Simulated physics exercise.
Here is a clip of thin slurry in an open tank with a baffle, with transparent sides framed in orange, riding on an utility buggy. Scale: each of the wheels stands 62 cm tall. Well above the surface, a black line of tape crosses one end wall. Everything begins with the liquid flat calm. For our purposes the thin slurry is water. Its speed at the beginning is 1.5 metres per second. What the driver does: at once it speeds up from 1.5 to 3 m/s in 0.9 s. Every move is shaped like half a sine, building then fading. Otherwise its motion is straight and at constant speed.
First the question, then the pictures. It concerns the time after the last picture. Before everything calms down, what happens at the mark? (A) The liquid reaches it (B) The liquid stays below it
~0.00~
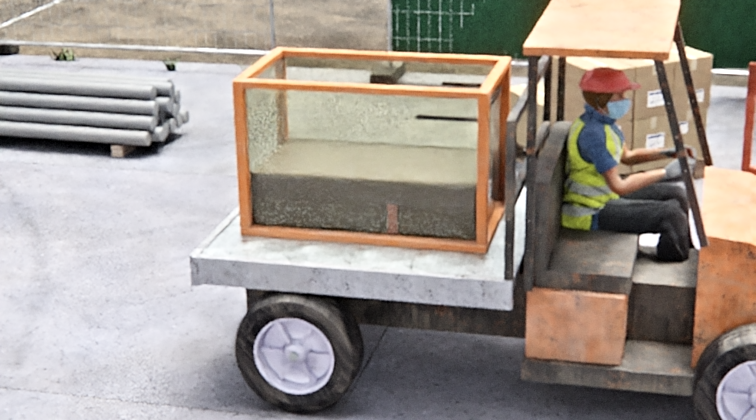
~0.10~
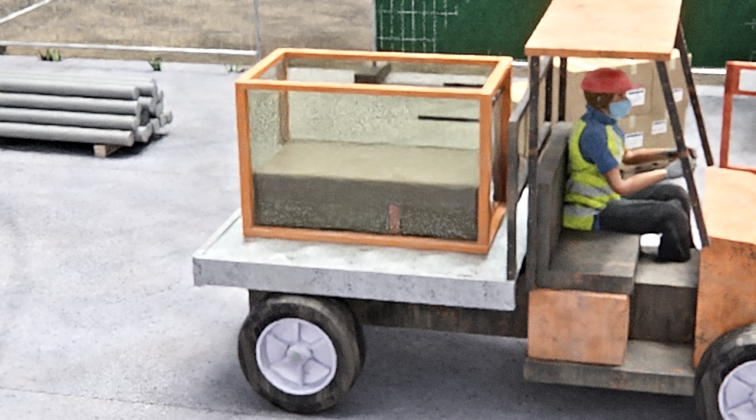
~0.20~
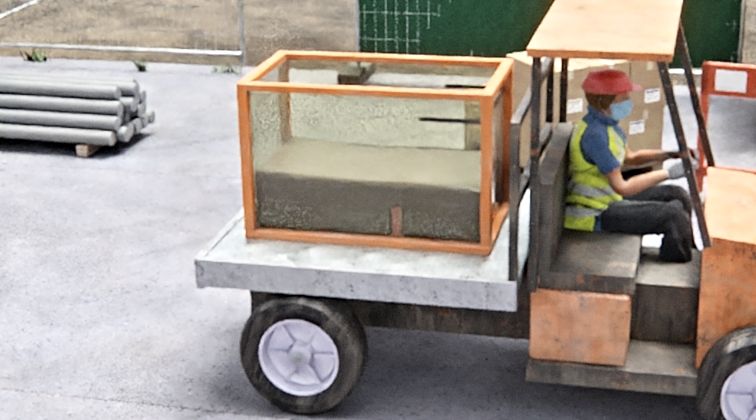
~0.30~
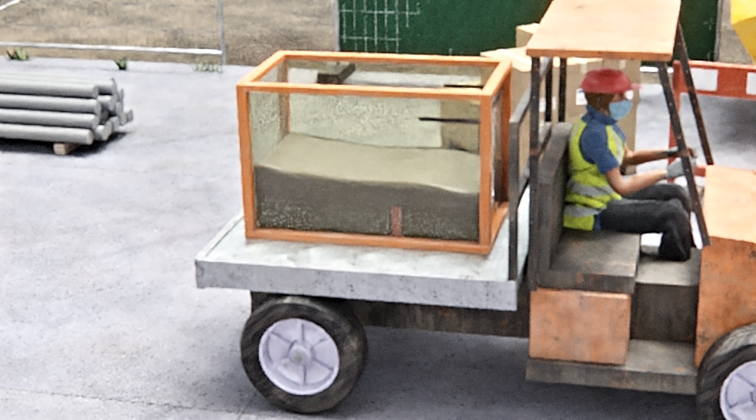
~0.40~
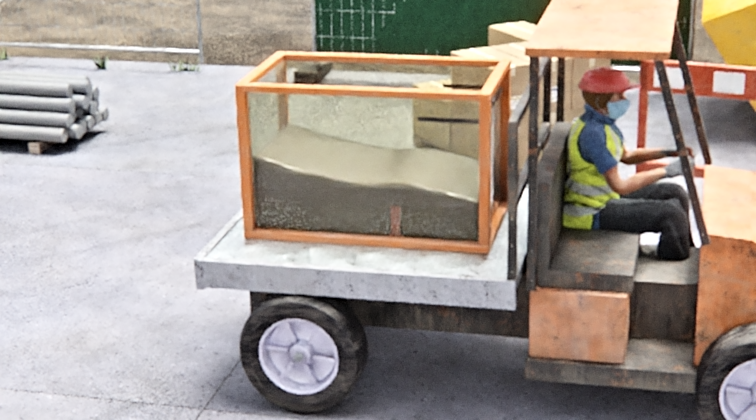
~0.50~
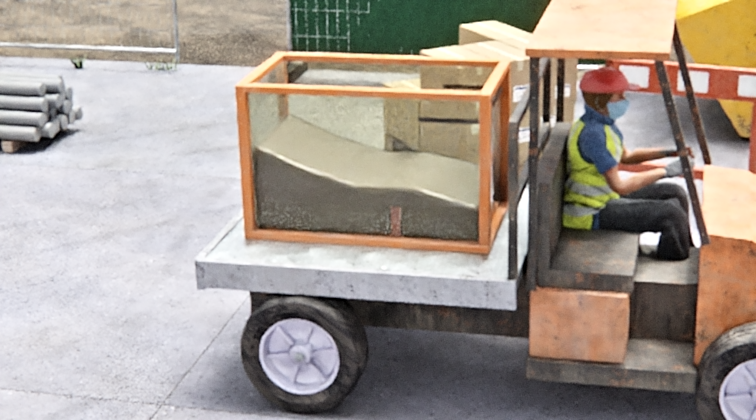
The liquid reaches it (A).
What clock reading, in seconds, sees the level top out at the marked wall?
1.5 s.
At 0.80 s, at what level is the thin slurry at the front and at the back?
Around 16 cm toward the front, with 48 cm behind.
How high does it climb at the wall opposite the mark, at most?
49 cm.
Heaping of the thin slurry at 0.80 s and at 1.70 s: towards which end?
Higher at the rear side, then higher at the forward side.
Then, 0.80 s in, front 15 cm, middle 22 cm, back 48 cm above the floor; no loss so far.
Then, 1.25 s in, front 24 cm, middle 33 cm, back 26 cm above the floor; no loss so far.
Then, 1.70 s in, front 50 cm, middle 26 cm, back 23 cm above the floor; no loss so far.
Then, 3.88 s in, the waves are smaller; the highest at the front wall was 67 cm, at 1.55 s, against a line at 62 cm.
